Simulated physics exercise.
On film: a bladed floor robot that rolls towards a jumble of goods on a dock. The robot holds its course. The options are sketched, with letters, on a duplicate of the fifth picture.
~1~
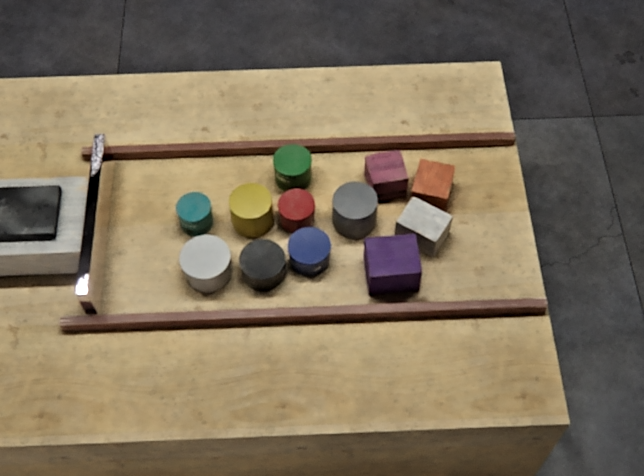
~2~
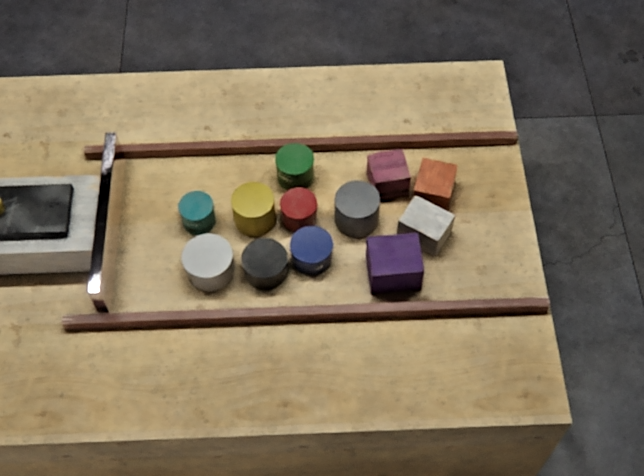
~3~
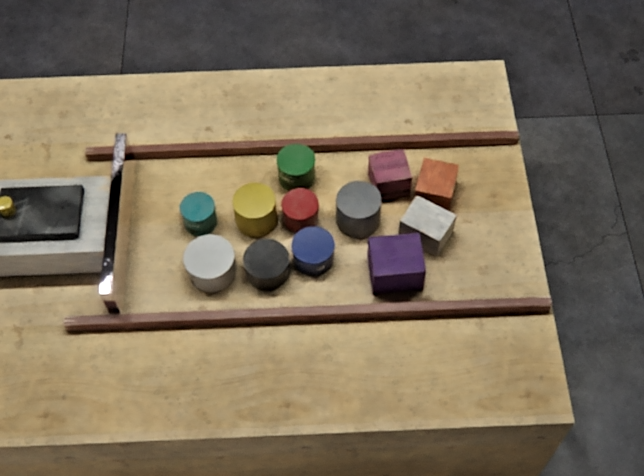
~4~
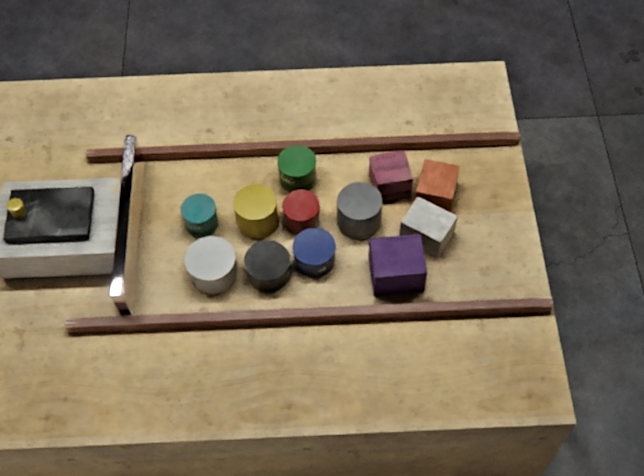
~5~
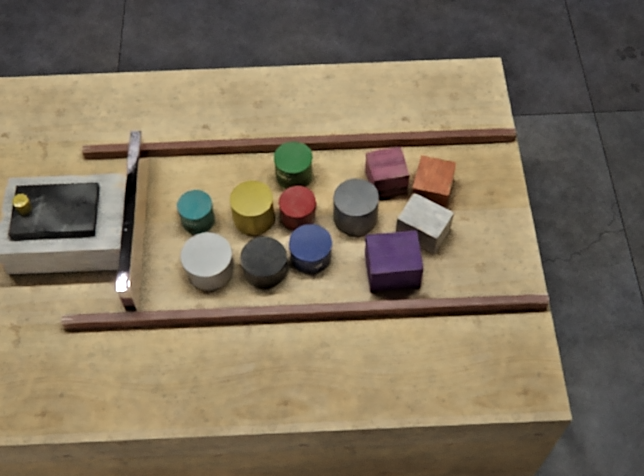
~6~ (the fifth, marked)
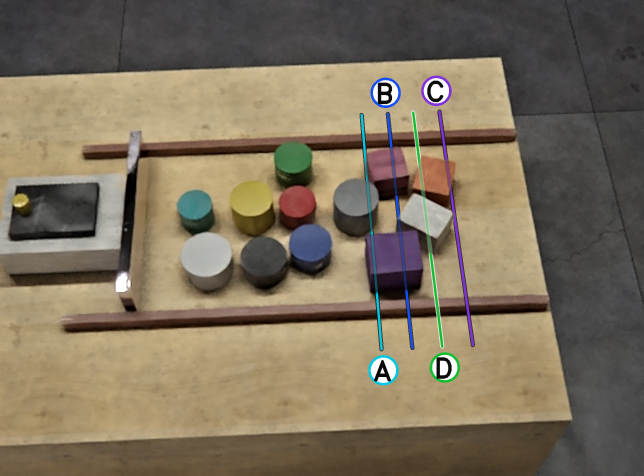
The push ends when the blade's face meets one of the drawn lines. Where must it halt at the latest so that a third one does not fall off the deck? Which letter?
The farthest such stop is D.
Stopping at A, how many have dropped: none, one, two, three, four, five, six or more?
The count is none.
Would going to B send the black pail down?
By then, no.
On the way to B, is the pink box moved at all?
By then, yes.
On the marked copy, A at (371, 223); B at (399, 221); C at (455, 219); D at (427, 220).
With D. Early on, robot (169, 204); black pail (317, 274); grey canister (380, 207).
Further on, robot (276, 200); orange crate (472, 174); white crate (456, 216).
At the end, robot (358, 196); orange crate over the edge; white crate (533, 221); one fallen.
As for the rest, A is within the limit but short; B is within the limit but short; C drops four.
